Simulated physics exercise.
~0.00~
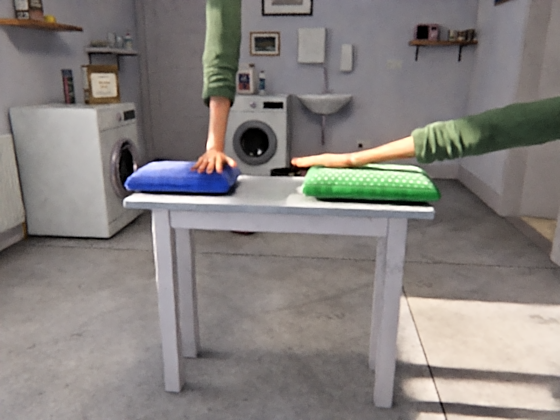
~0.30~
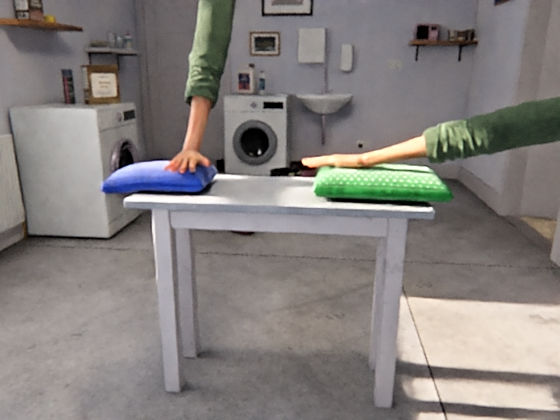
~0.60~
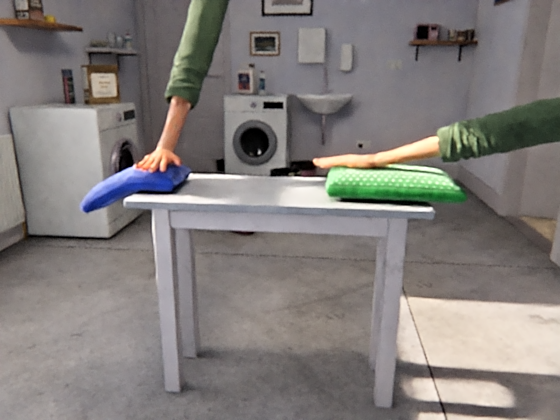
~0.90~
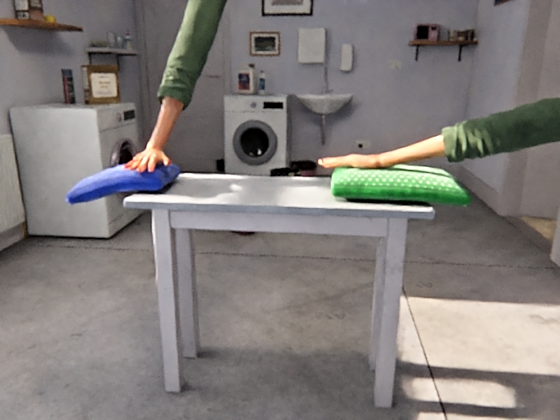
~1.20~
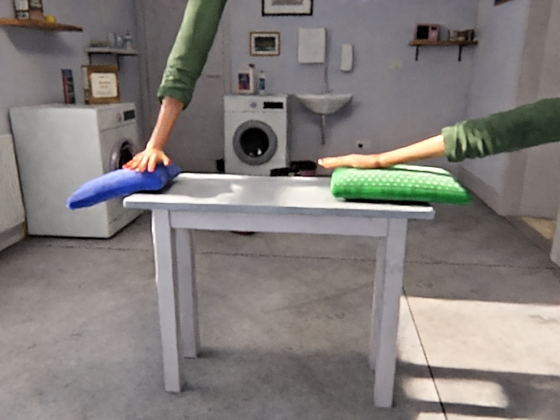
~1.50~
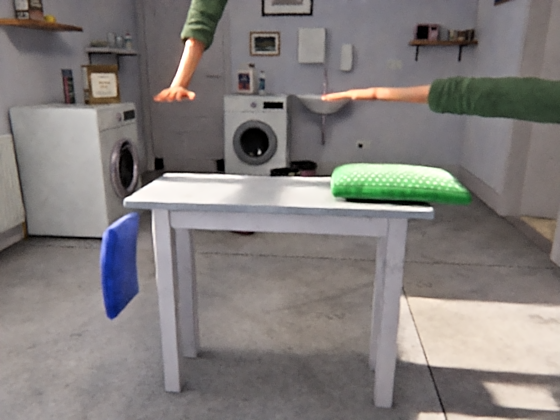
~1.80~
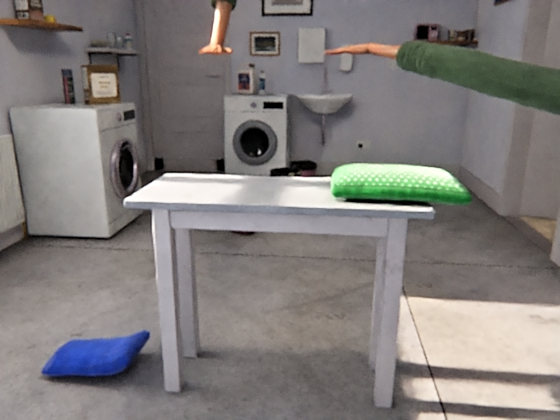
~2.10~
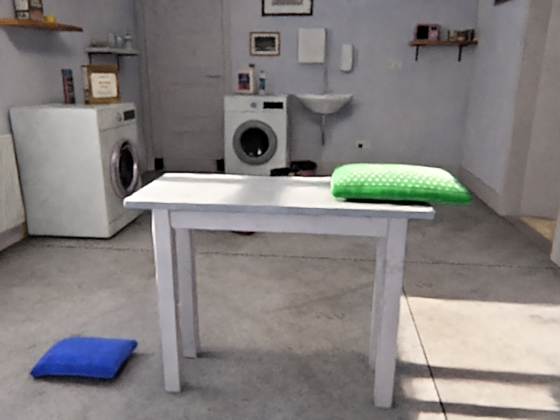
In a laundry room, two green-sleeved arms pushed a blue soft bag left and a green pillow right toward opposite ends of a bench. Once the hands lifted away, the bag tipped off and dropped to the floor, while the pillow stayed on top.
